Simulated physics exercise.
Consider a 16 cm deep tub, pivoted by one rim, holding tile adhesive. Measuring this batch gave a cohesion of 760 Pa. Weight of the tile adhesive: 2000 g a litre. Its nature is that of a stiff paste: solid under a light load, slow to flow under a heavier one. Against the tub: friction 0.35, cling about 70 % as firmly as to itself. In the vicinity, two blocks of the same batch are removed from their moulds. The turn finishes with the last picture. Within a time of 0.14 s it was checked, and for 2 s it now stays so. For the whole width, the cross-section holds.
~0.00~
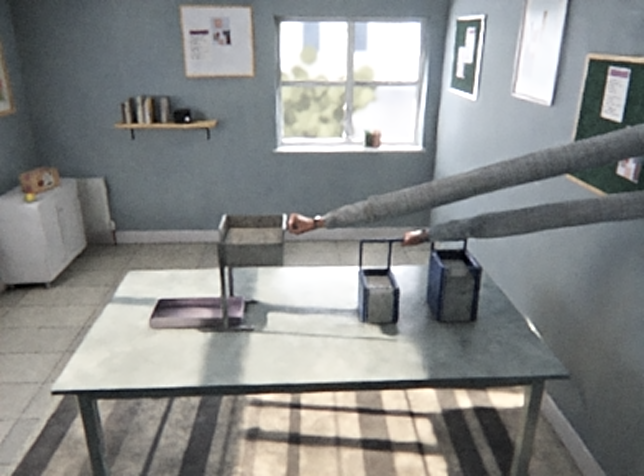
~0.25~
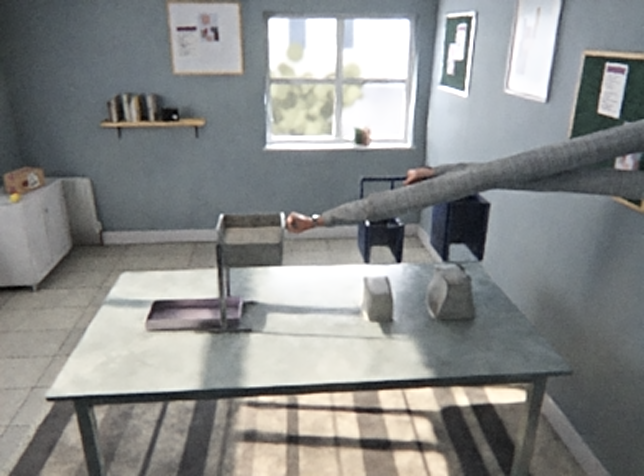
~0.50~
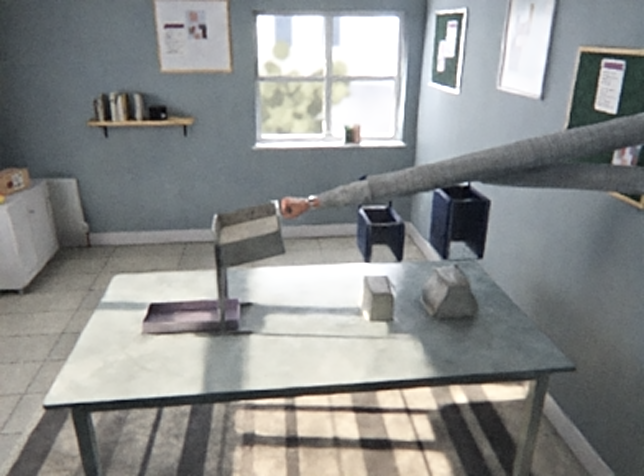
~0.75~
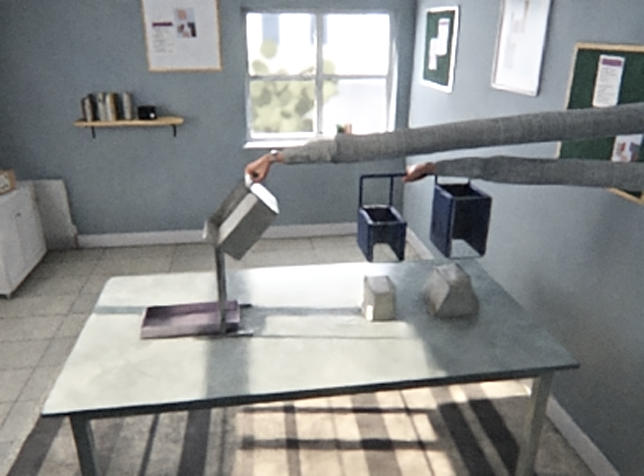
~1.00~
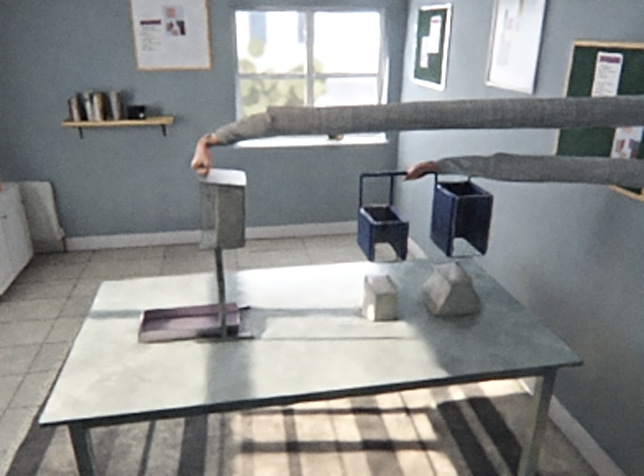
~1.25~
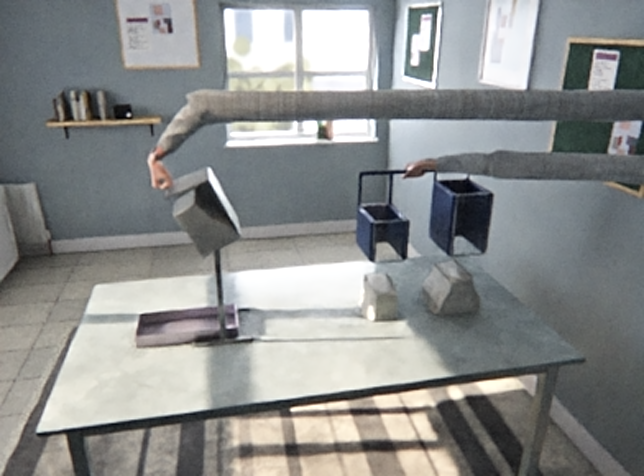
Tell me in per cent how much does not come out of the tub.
Something like 5 per cent stays in.
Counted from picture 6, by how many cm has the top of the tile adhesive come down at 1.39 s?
I reckon it's close to 12 cm.
After 1.39 s, the tub is at 114 degrees and holds 33 %.
After 1.56 s, the tub is at 114 degrees and holds 5 %.
After 1.73 s, the tub is at 114 degrees and holds 5 %.
After 1.90 s, the tub is at 114 degrees and holds 5 %.
After 3.25 s, the tub is at 114 degrees and holds 5 %.
